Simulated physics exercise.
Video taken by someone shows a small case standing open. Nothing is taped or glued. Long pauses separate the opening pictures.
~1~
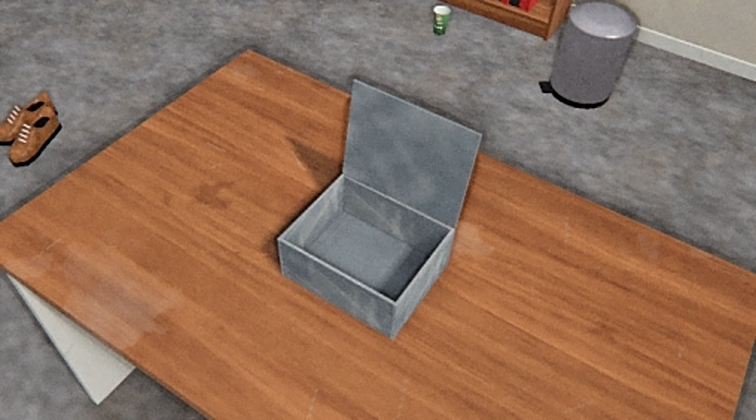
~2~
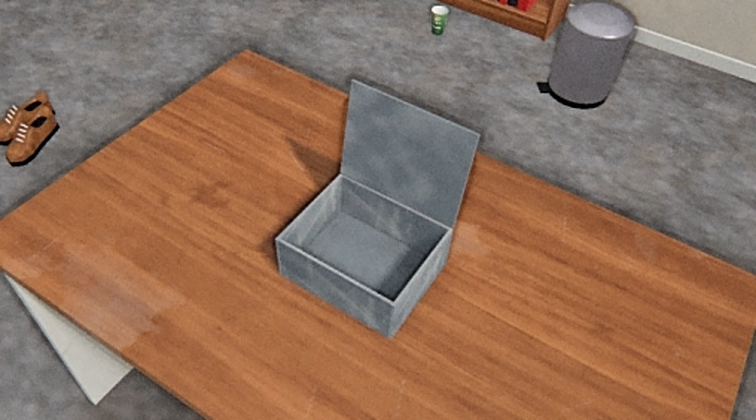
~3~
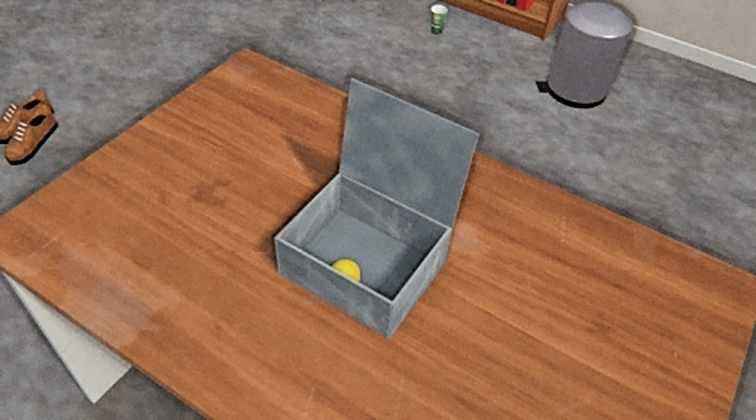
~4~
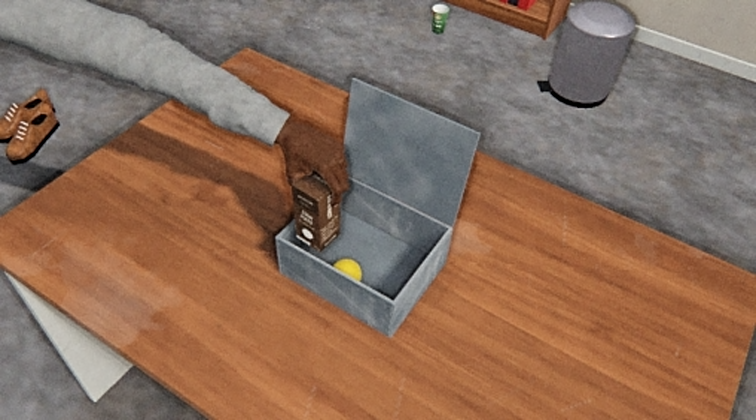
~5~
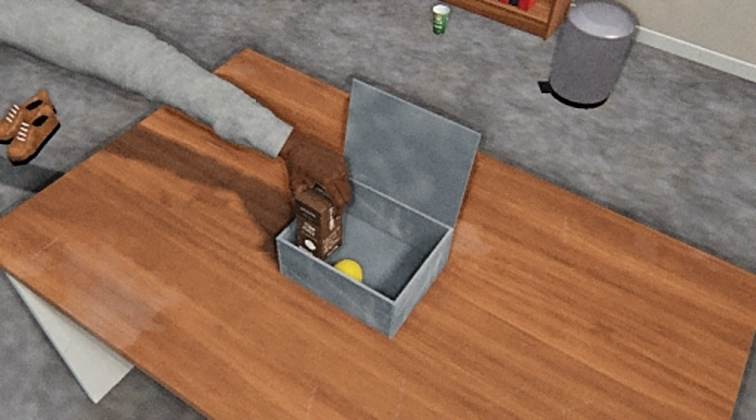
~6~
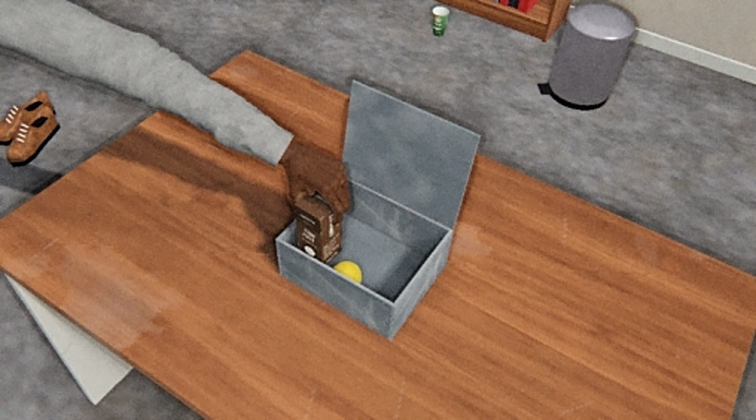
On a wooden table, an open gray box sat empty at first, then had a yellow ball inside, and a hand reached in from the left and lowered a brown carton into it, still gripping it.
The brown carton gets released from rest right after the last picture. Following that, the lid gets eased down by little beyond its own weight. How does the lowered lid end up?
It ends up propped partly open.
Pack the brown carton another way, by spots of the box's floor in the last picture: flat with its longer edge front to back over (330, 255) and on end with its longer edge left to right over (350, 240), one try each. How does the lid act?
The first time it seals the box, the second time it cannot come down.
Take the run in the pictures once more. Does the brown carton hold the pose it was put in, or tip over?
In the end, the brown carton keeps its orientation.
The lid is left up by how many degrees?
It comes to about 16°.
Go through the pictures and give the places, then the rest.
In the first frame, the last thing is not in view yet.
In the second frame, the last thing is not in view yet.
In the third frame, the last thing is not in view yet.
In the fourth frame, still above its spot; brown carton (317, 211).
In the fifth frame, still above its spot; brown carton (320, 222).
In the sixth frame, put in, still held; brown carton (320, 229).
Then, 1.00 s later than the last frame, lid starting down; brown carton moved about its own width near (315, 247).
Then, 1.70 s later than the last frame, lid 52° above the rim; brown carton moved about its own width near (315, 247).
When it is over, lid 16° above the rim; moved from the start, brown carton; yellow lemon as before. End places, in pixels of the last picture, brown carton near (315, 247).
